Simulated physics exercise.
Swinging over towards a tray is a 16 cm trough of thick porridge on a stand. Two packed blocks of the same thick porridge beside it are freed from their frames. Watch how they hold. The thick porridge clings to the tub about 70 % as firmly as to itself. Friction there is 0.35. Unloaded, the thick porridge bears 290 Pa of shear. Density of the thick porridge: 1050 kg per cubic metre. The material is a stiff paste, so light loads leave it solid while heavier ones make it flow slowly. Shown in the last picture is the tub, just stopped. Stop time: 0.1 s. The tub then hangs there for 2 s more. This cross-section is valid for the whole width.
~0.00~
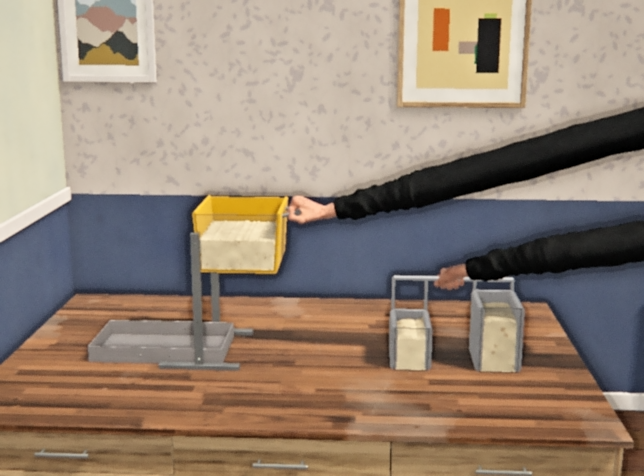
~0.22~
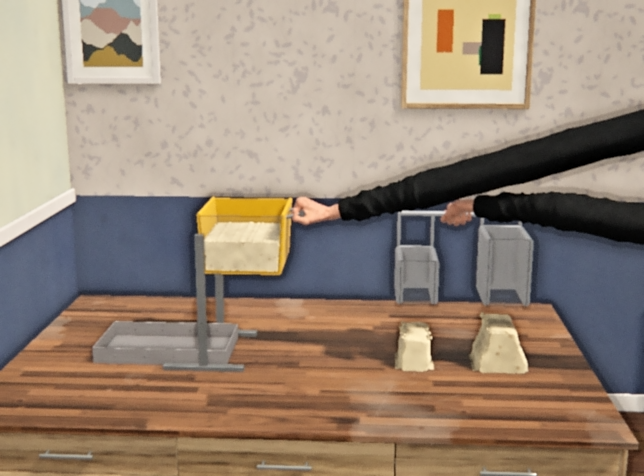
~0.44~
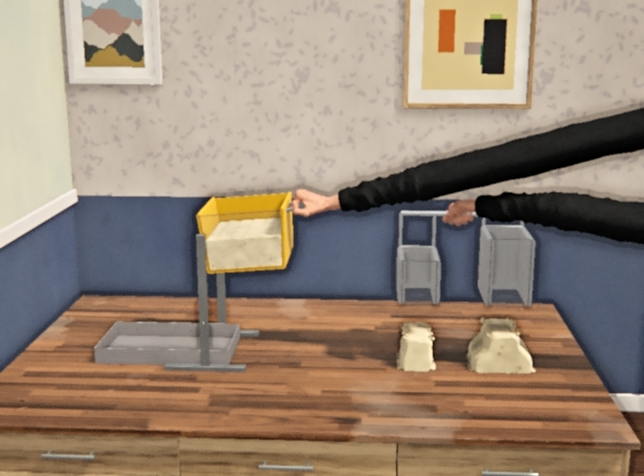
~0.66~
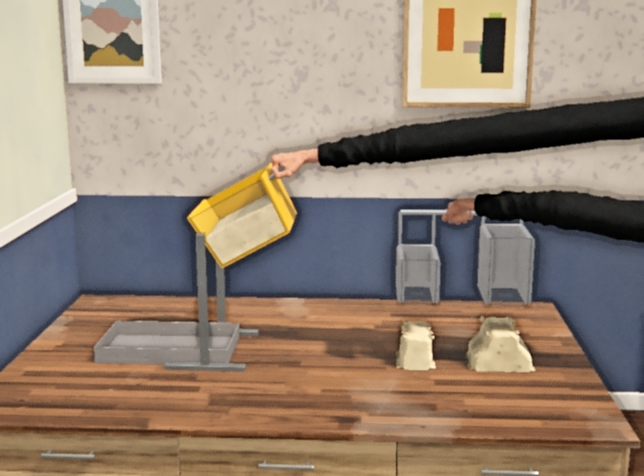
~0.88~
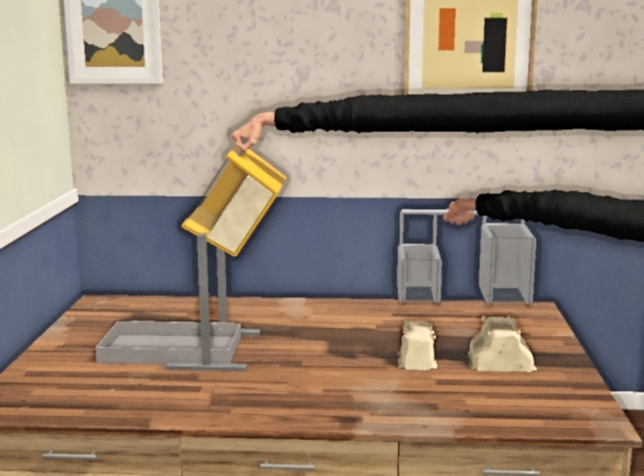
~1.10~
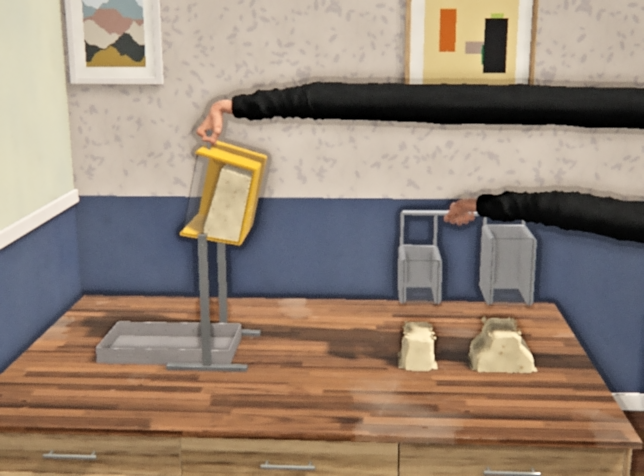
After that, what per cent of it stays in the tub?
Some 100 percent stays in the tub.
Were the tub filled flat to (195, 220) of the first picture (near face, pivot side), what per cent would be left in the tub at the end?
That gives some 55 %.
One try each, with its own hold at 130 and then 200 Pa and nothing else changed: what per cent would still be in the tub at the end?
The two runs give near 65 % and near 80 % respectively.
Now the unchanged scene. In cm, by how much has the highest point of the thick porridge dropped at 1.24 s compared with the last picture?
About 3 cm.
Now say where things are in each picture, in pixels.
Handle-side rim at (277, 215), tilt 0 degrees; highest point of the thick porridge at (260, 240); test blocks 11 cm, 17 cm high (left to right), in the first picture.
Handle-side rim at (281, 216), tilt 0 degrees; highest point of the thick porridge at (264, 241); test blocks 10 cm, 13 cm high (left to right), in the second picture.
Handle-side rim at (280, 210), tilt 5 degrees; highest point of the thick porridge at (276, 236); test blocks 10 cm, 12 cm high (left to right), in the third picture.
Handle-side rim at (260, 179), tilt 29 degrees; highest point of the thick porridge at (269, 205); test blocks 10 cm, 12 cm high (left to right), in the fourth picture.
Handle-side rim at (227, 158), tilt 56 degrees; highest point of the thick porridge at (250, 178); test blocks 10 cm, 12 cm high (left to right), in the fifth picture.
Handle-side rim at (197, 155), tilt 77 degrees; highest point of the thick porridge at (224, 170); test blocks 10 cm, 12 cm high (left to right), in the sixth picture.
By 1.24 s, the tub is at 77 degrees and holds 100 %.
By 1.41 s, the tub is at 77 degrees and holds 100 %.
By 1.58 s, the tub is at 77 degrees and holds 100 %.
By 1.75 s, the tub is at 77 degrees and holds 100 %.
By 3.10 s, at the end, the tub is at 77 degrees and holds 100 %.
